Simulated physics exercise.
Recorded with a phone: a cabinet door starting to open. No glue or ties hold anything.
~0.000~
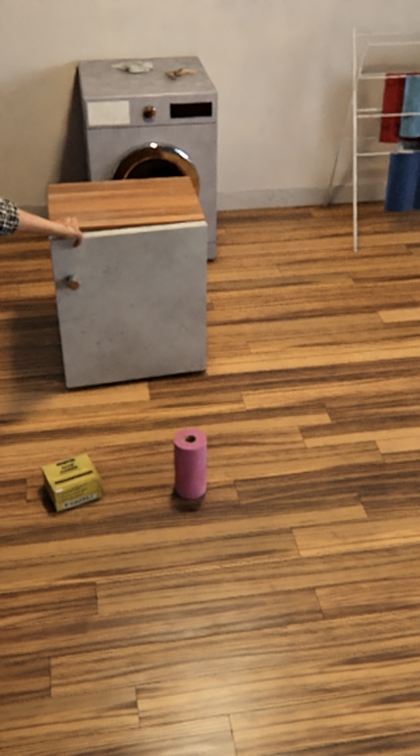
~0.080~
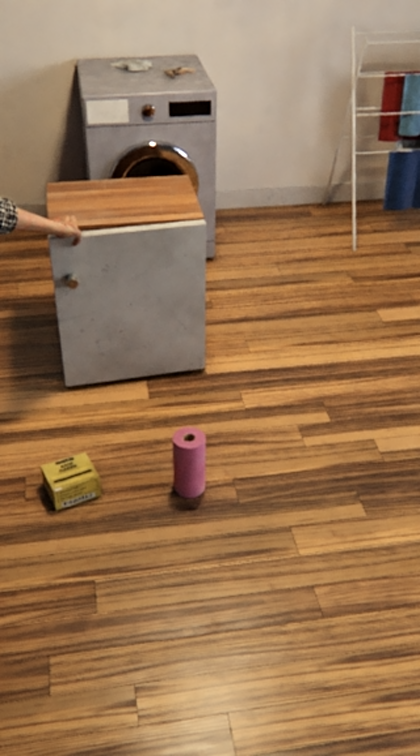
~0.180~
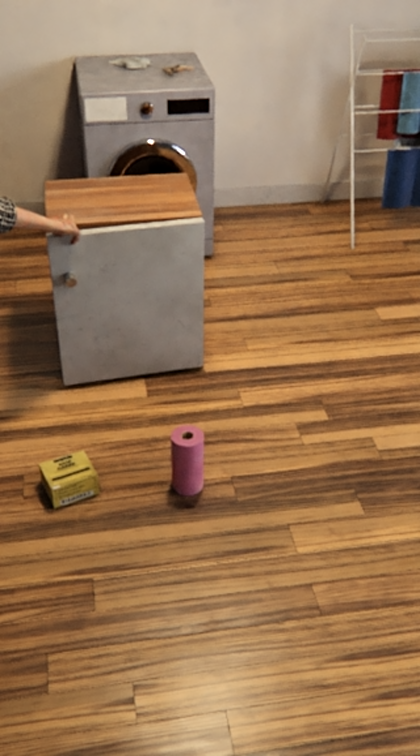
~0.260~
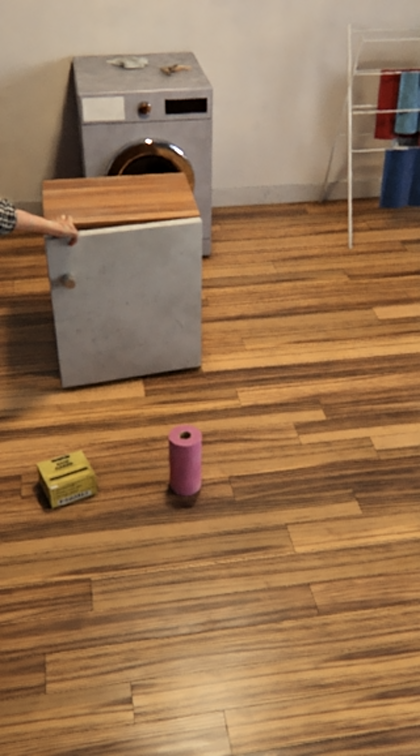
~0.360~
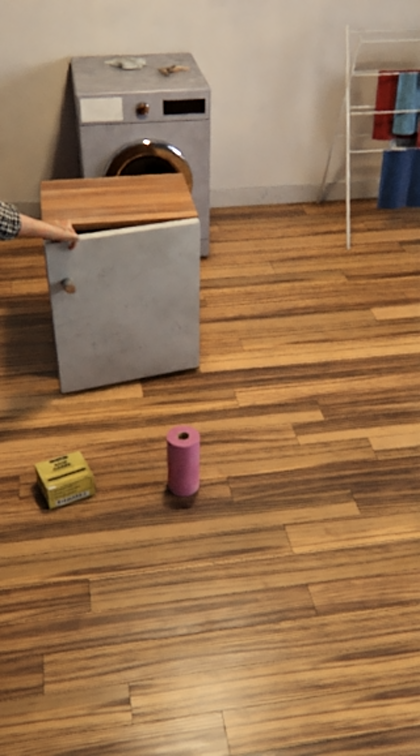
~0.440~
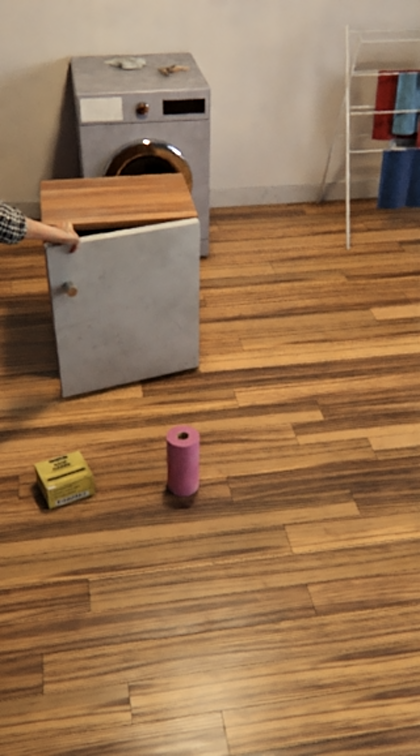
The grey cabinet door starts almost shut, with a hand from the left gripping its top corner. The hand then slowly pulls it slightly open, widening a narrow dark gap beneath the wooden top, while the yellow box and pink roll stay put on the wood floor.
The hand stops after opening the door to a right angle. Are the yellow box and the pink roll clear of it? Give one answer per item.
Turns out the yellow box is not touched and the pink roll is not touched.
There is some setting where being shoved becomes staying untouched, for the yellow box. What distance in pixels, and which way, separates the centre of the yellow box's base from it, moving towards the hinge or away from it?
Rightward, 36 pixels.
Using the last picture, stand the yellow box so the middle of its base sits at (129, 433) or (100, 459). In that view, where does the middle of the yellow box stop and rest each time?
Close to (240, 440) and (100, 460).
After 1.26 s, door 41° open; yellow box at rest near (65, 479); pink roll at rest near (183, 461).
After 2.24 s, door 75° open; yellow box at rest near (65, 479); pink roll at rest near (183, 461).
At rest (3.2 s), the yellow box stays untouched, near (65, 479); the pink roll stays untouched, near (183, 461).
